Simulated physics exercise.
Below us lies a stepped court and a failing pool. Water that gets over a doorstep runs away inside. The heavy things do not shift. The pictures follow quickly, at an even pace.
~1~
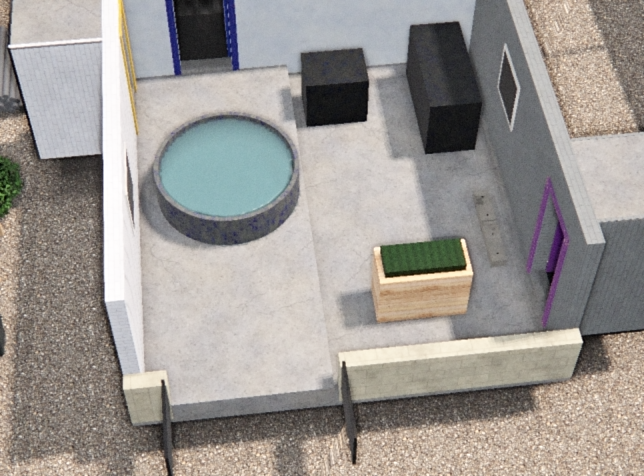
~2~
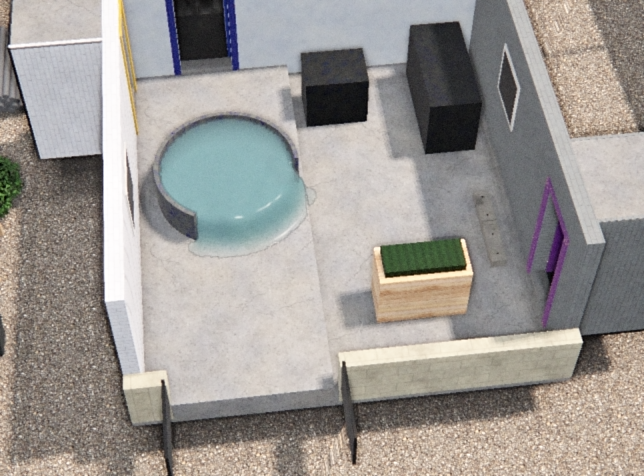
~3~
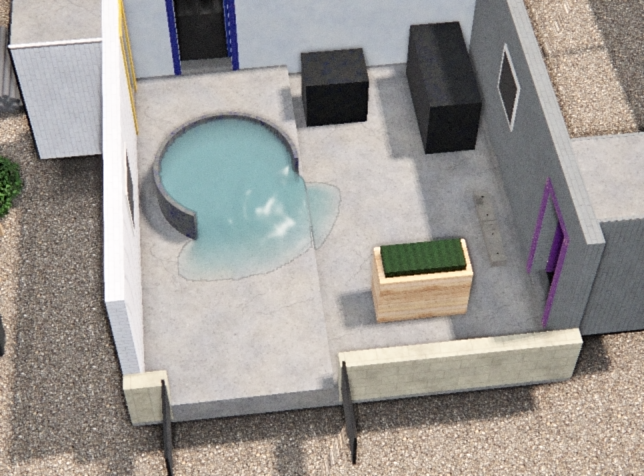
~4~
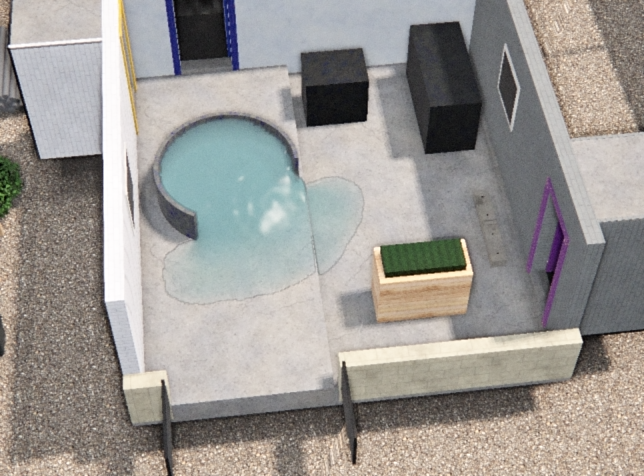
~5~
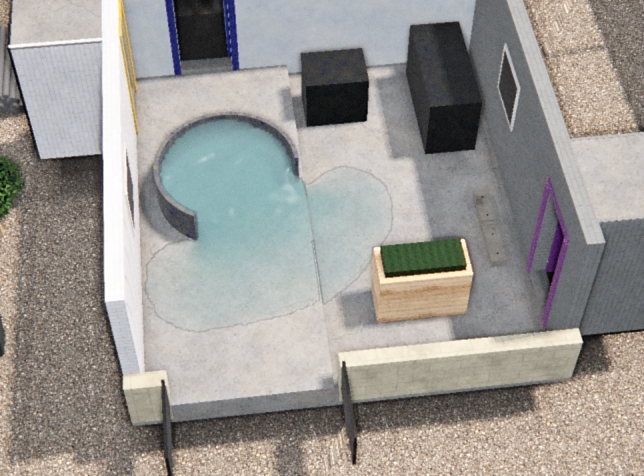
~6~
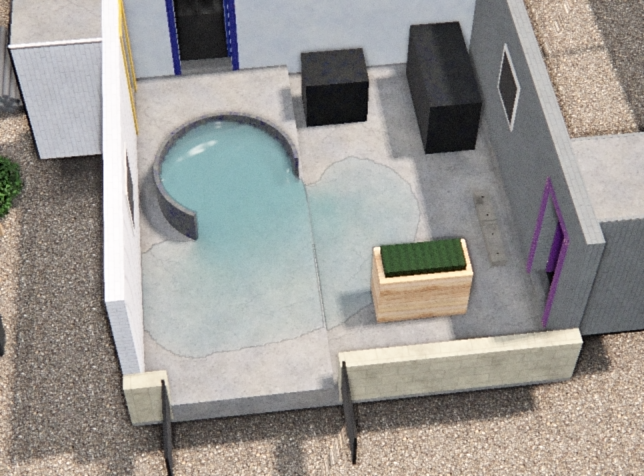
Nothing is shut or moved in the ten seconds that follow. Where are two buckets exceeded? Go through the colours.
The blue door stays under that; the yellow door stays under that; the purple door takes more than that.
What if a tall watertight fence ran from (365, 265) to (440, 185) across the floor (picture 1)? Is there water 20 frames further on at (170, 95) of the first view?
At that place: Free of water.
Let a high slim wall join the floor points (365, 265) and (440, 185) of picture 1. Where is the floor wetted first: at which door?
It is the purple-painted one.
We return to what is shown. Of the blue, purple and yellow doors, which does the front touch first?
I say the purple door.
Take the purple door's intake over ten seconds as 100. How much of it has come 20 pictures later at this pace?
Near 40 in a hundred.
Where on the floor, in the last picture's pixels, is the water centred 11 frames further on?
I would point to (296, 250).
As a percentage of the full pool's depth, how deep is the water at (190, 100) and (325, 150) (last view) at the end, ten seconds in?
In turn 0 and 14 in a hundred.
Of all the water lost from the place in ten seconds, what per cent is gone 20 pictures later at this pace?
Close to 55 %.
A moment on, water covers 50 % of the floor; the blue door not reached, the yellow door not reached, the purple door not reached.
Next, water covers 55 % of the floor; the blue door not reached, the yellow door not reached, the purple door under two buckets in.
Then, water covers 60 % of the floor; the blue door not reached, the yellow door not reached, the purple door over two buckets in.
Later, water covers 75 % of the floor; the blue door not reached, the yellow door not reached, the purple door far over two buckets in.
In the end, water covers 75 % of the floor; the blue door not reached, the yellow door not reached, the purple door far over two buckets in.
